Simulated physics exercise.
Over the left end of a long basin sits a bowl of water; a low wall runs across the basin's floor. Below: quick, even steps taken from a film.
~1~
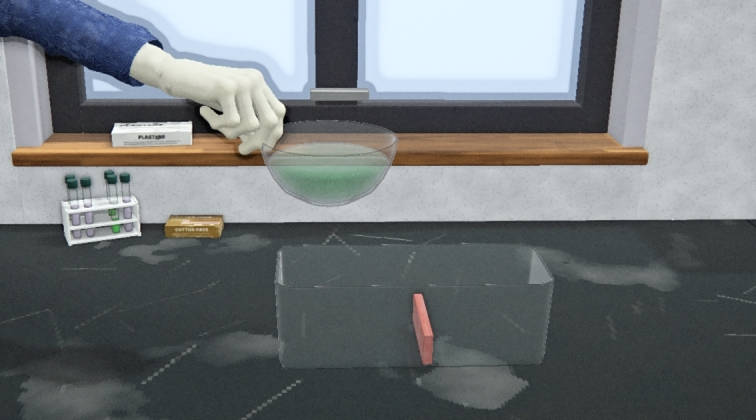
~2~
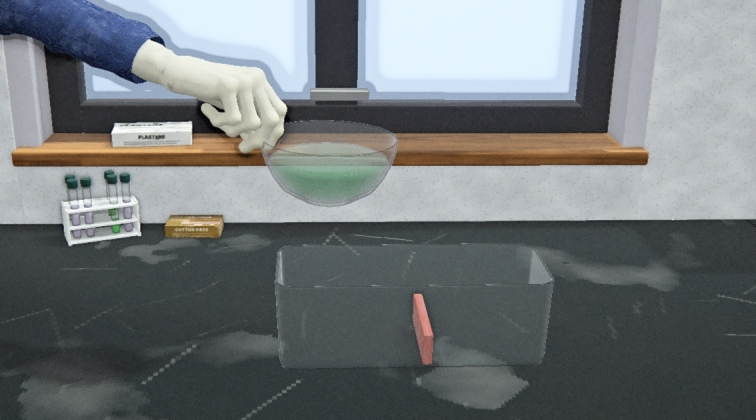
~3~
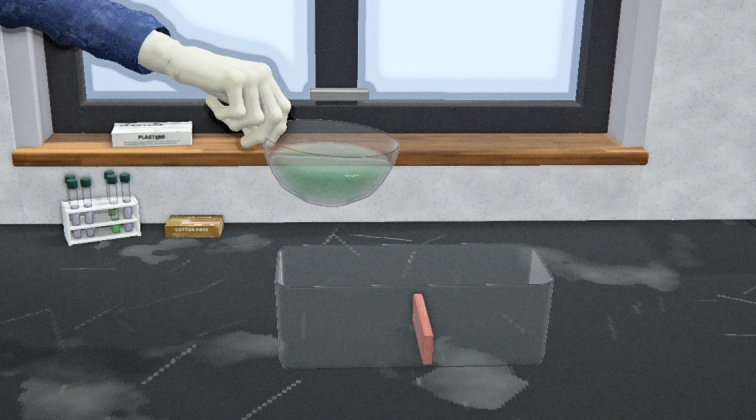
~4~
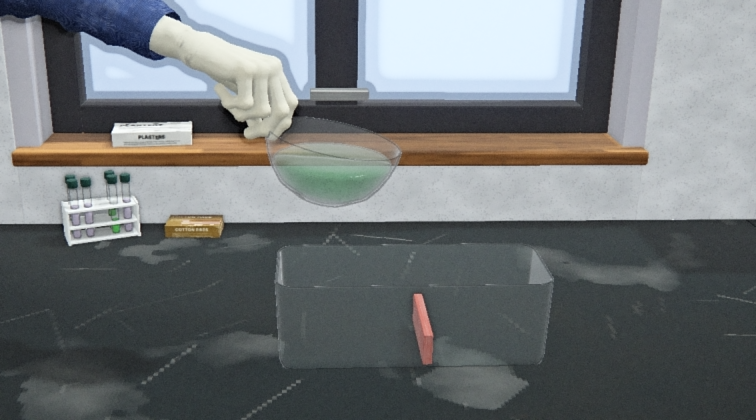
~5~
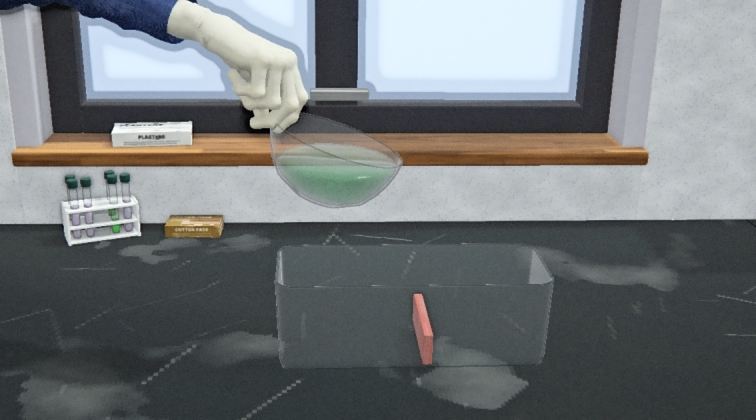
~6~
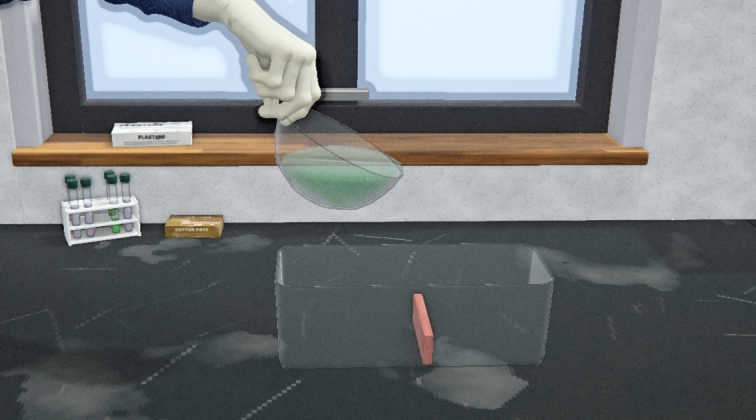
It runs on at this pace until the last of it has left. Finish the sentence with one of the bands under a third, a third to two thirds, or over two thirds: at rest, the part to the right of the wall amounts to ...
At rest, the part to the right of the wall amounts to a third to two thirds.
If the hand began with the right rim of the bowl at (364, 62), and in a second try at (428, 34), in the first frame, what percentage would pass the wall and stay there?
Try one: 35 %; try two: 85 %.
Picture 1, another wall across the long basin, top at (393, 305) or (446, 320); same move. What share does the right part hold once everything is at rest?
Well, it's close to 85 per cent for the first one, then 25 per cent for the other.
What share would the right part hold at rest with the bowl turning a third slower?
It comes to some 70 in a hundred.
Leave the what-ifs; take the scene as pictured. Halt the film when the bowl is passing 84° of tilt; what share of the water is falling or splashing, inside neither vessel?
Around 35 in a hundred.
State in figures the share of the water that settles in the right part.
Around 55 %.
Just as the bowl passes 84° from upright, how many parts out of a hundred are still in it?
Roughly 25 percent.
A moment on, the bowl is tipped on its side and 24 per cent is still to pour, 6 is left of the wall and 37 right of it.
Next, the bowl is tipped right over and 0 per cent is still to pour, 40 is left of the wall and 57 right of it.
Then the bowl is tipped right over and 0 per cent is still to pour, 42 is left of the wall and 57 right of it.
Later the bowl is tipped right over and 0 per cent is still to pour, 42 is left of the wall and 57 right of it.
Finally, 42 per cent lies left of the wall, 57 right of it and 1 outside.
